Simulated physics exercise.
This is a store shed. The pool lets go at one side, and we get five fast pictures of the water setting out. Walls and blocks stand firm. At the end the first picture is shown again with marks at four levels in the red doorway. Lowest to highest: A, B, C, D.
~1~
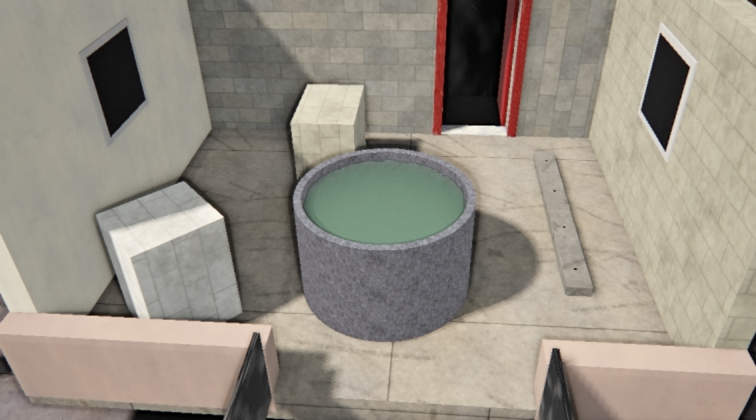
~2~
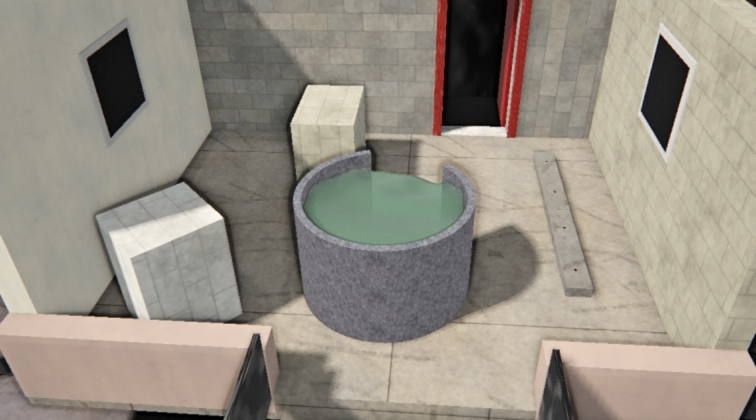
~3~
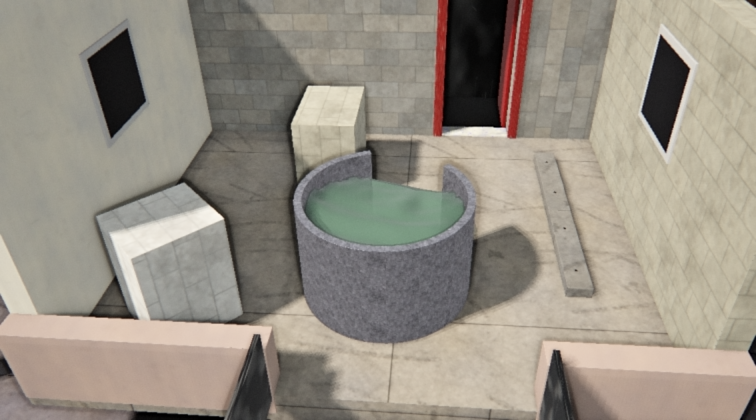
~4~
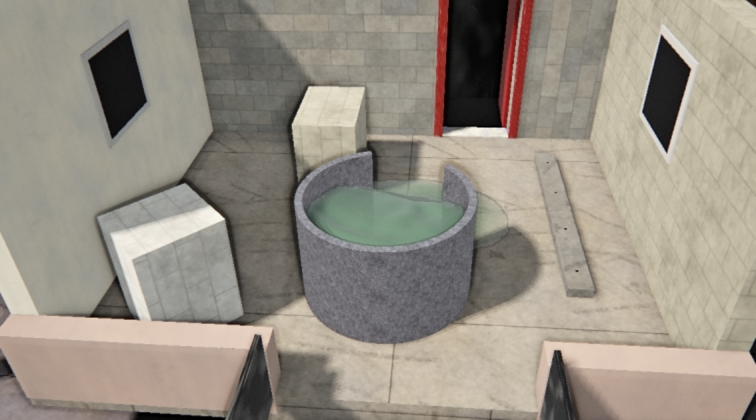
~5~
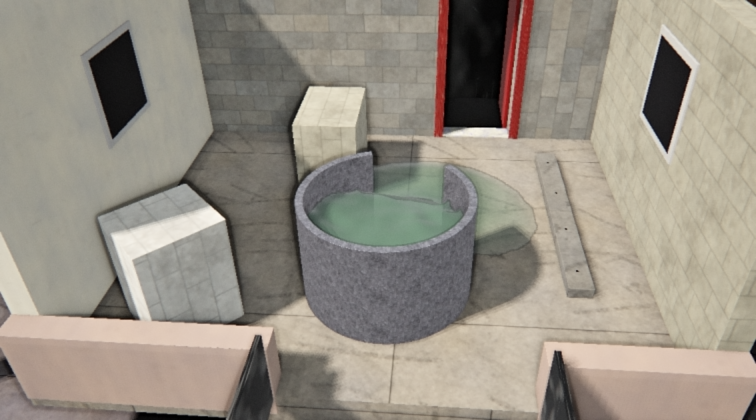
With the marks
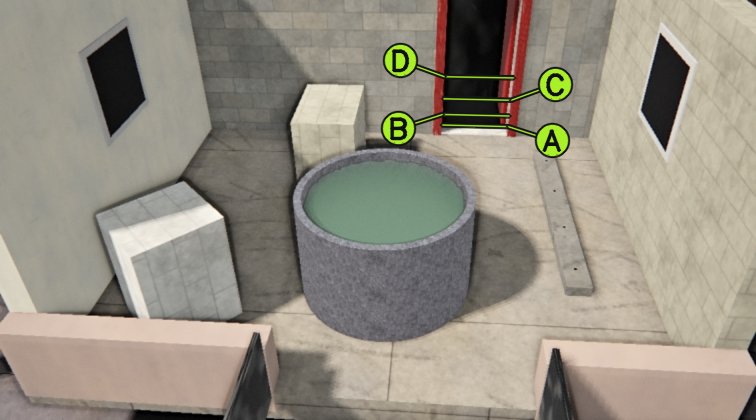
Green water pouring out through a gap opened in the back of a round stone pool, spreading rightward across the paved yard.
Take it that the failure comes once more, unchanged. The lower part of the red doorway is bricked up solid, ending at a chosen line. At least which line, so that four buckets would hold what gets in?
B.
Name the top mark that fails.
It is A.
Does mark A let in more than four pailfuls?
Yes.
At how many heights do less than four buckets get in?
Three of the four.
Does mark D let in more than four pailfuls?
No, that is safe.
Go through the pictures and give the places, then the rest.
In the first picture, water in the pool at rest, its middle at (384, 201); foot of the red doorway at (474, 135); open gate at (405, 328).
In the second picture, water covers 1 % of the ground, its front hidden from here.
In the third picture, water covers 4 % of the ground, its front hidden from here.
In the fourth picture, front seen at (498, 218), 9 % of the ground wet.
In the fifth picture, front seen at (445, 165), 16 % of the ground wet.
On the marked copy, A at (475, 125); B at (475, 115); C at (477, 99); D at (479, 77); from the bottom up A, B, C, D.
If A is chosen, some 15 bucketfuls get in.
If B is chosen, a bucket or two gets in.
If C is chosen, nothing gets over.
If D is chosen, nothing gets over.
